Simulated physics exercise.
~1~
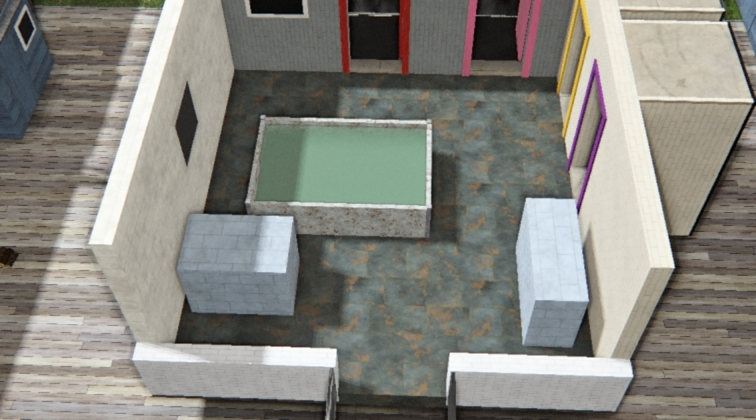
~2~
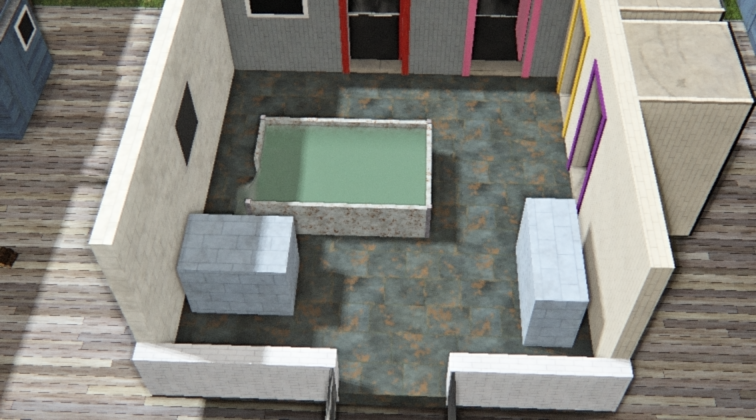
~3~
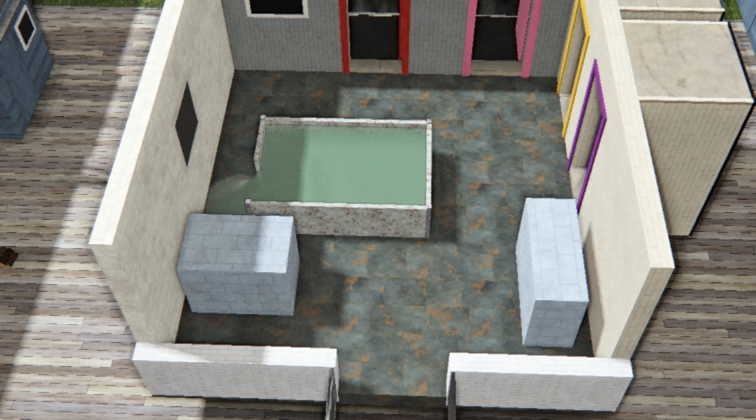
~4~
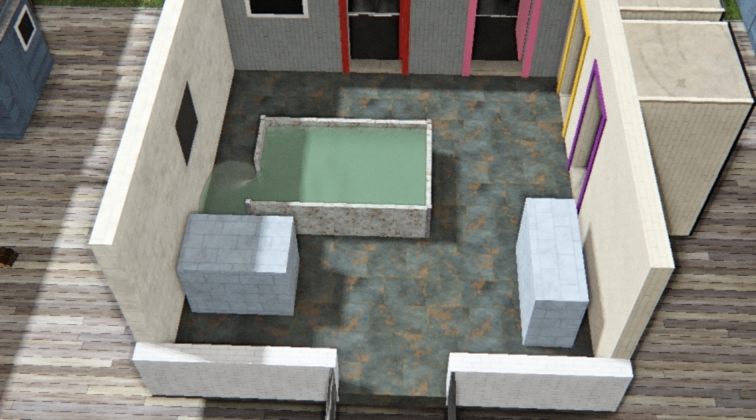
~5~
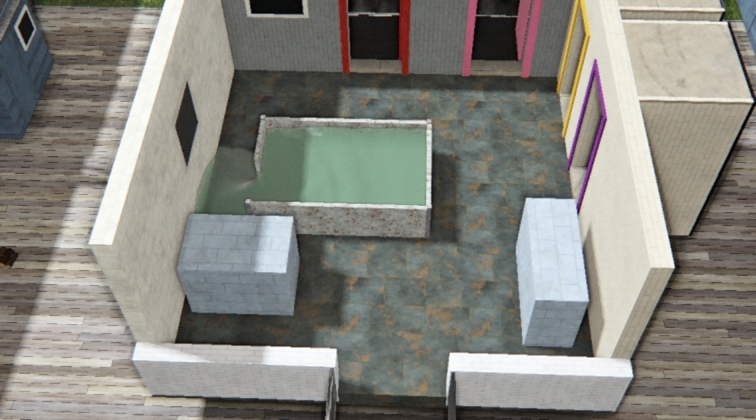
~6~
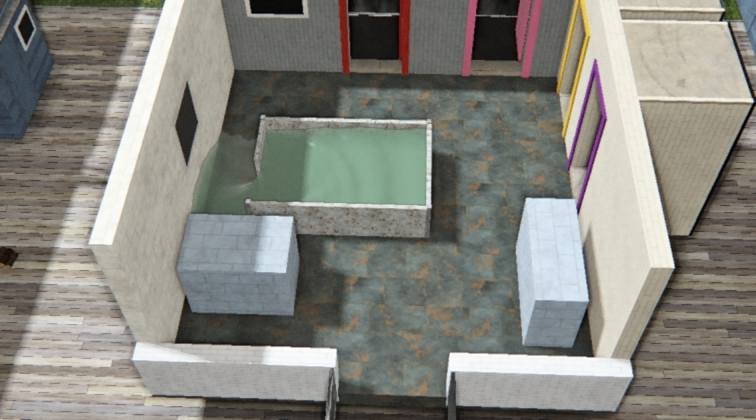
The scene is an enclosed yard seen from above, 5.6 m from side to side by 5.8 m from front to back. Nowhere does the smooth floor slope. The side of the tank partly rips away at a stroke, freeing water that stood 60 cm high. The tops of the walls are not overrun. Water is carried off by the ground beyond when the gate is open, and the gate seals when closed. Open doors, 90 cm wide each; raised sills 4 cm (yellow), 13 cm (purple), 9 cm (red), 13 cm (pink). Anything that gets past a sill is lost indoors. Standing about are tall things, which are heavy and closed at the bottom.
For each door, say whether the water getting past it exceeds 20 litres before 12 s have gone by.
By that time: The yellow door exceeds 20 litres; the purple door stays at or below 20 litres; the red door stays at or below 20 litres; the pink door stays at or below 20 litres.
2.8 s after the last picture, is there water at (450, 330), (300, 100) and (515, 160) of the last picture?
Listed in sequence, the spots are drenched, drenched and bone dry.
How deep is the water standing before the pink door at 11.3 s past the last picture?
Depth: ~ 9.5 cm.
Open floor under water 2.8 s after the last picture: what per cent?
Roughly 60 % of the floor.
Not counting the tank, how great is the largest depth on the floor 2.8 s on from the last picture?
29 cm or so.
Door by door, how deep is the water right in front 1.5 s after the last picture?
Yellow 0 cm, purple 0 cm, red 2 cm, pink 0 cm.
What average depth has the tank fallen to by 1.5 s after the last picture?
It averages close to 38 cm.
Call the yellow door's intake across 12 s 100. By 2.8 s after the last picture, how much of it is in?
By then it's near 0% of the total.
Then, 0.7 s after the last picture water covers 20 % of the floor and is deepest (47 cm) near (205, 209); yellow door not reached, purple door not reached, red door not reached, pink door not reached.
Then, 1.5 s after the last picture water covers 30 % of the floor and is deepest (42 cm) near (207, 258); yellow door not reached, purple door not reached, red door not reached, pink door not reached.
Then, 2.8 s after the last picture water covers 60 % of the floor and is deepest (29 cm) near (209, 248); yellow door not reached, purple door not reached, red door 8 cm at the sill, 0 L in, pink door 2 cm at the sill, 0 L in.
Then, 6.3 s after the last picture water covers 95 % of the floor and is deepest (17 cm) near (209, 248); yellow door 11 cm at the sill, 46 L in, purple door 7 cm at the sill, 0 L in, red door 6 cm at the sill, 0 L in, pink door 3 cm at the sill, 0 L in.
Then, 11.3 s after the last picture water covers 100 % of the floor and is deepest (12 cm) near (573, 200); yellow door 9 cm at the sill, 168 L in, purple door 11 cm at the sill, 0 L in, red door 8 cm at the sill, 0 L in, pink door 9 cm at the sill, 0 L in.
